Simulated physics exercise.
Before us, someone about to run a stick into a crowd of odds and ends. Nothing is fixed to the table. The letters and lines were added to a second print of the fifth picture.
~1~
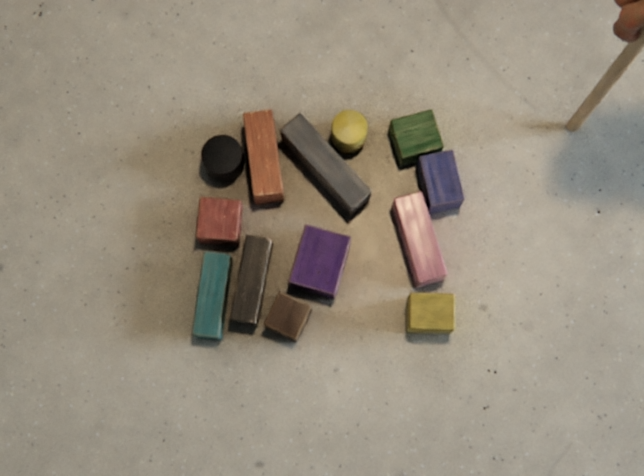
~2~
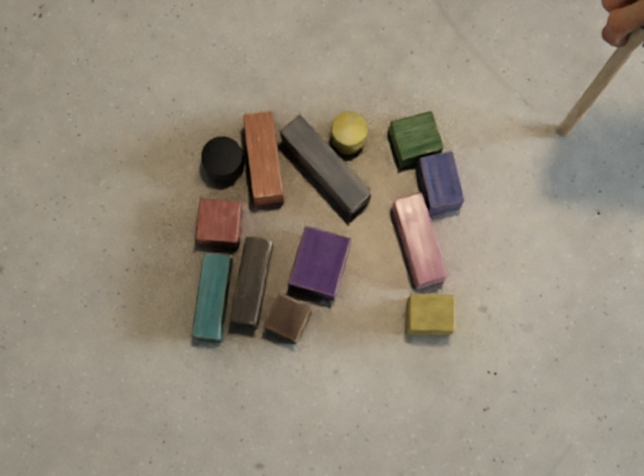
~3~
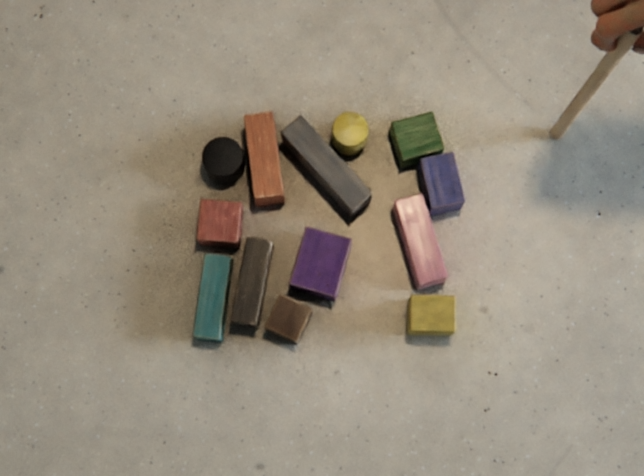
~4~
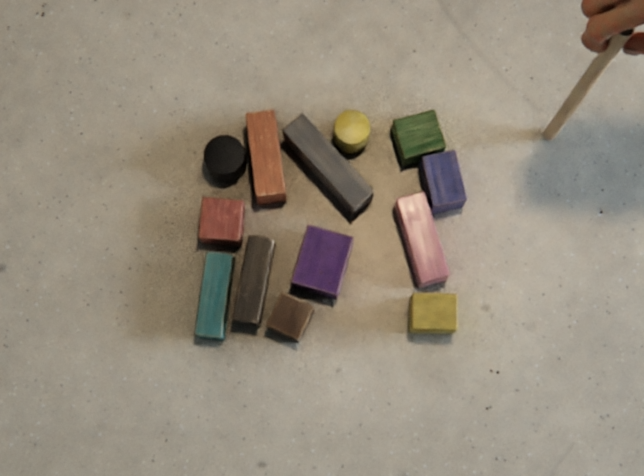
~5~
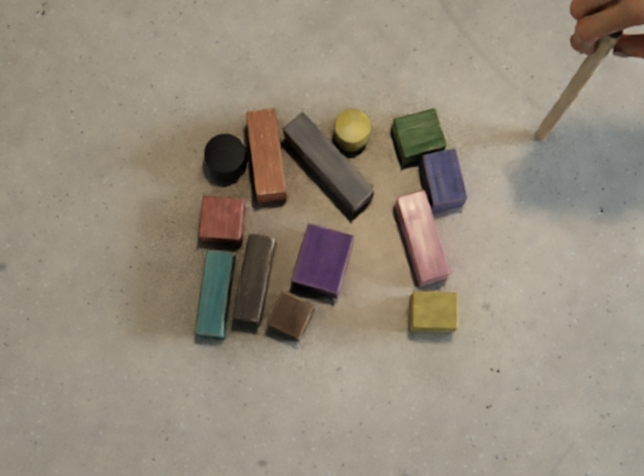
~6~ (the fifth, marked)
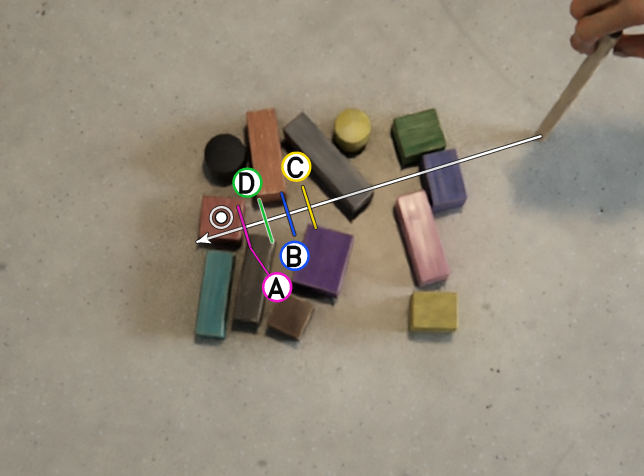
Hand at upper right moving a thin wooden stick slightly left beside scattered colored blocks and round pieces lying still on concrete.
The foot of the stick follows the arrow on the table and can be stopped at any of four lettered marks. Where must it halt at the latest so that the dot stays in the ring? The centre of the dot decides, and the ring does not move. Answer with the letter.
Stop at B.
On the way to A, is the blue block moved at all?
Yes.
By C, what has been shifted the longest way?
The blue block has gone farthest.
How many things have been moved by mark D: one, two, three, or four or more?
Four or more.
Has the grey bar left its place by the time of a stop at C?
By then, yes.
On the marked copy, A at (244, 227); B at (288, 214); C at (309, 207); D at (266, 221); the arrow from (541, 136) to (197, 242); the white dot at (222, 218).
Following B. Soon after the start, foot of the stick (451, 164); blue block (437, 182).
Later, foot of the stick (360, 192); blue block (395, 211); pink bar (405, 259).
In the end, foot of the stick (288, 214); blue block (395, 211); grey bar (278, 179); the dot is still in its ring.
As for the rest, A shifts the dotted thing to (190, 215); C keeps the dot in but is short; D shifts the dotted thing to (203, 217).
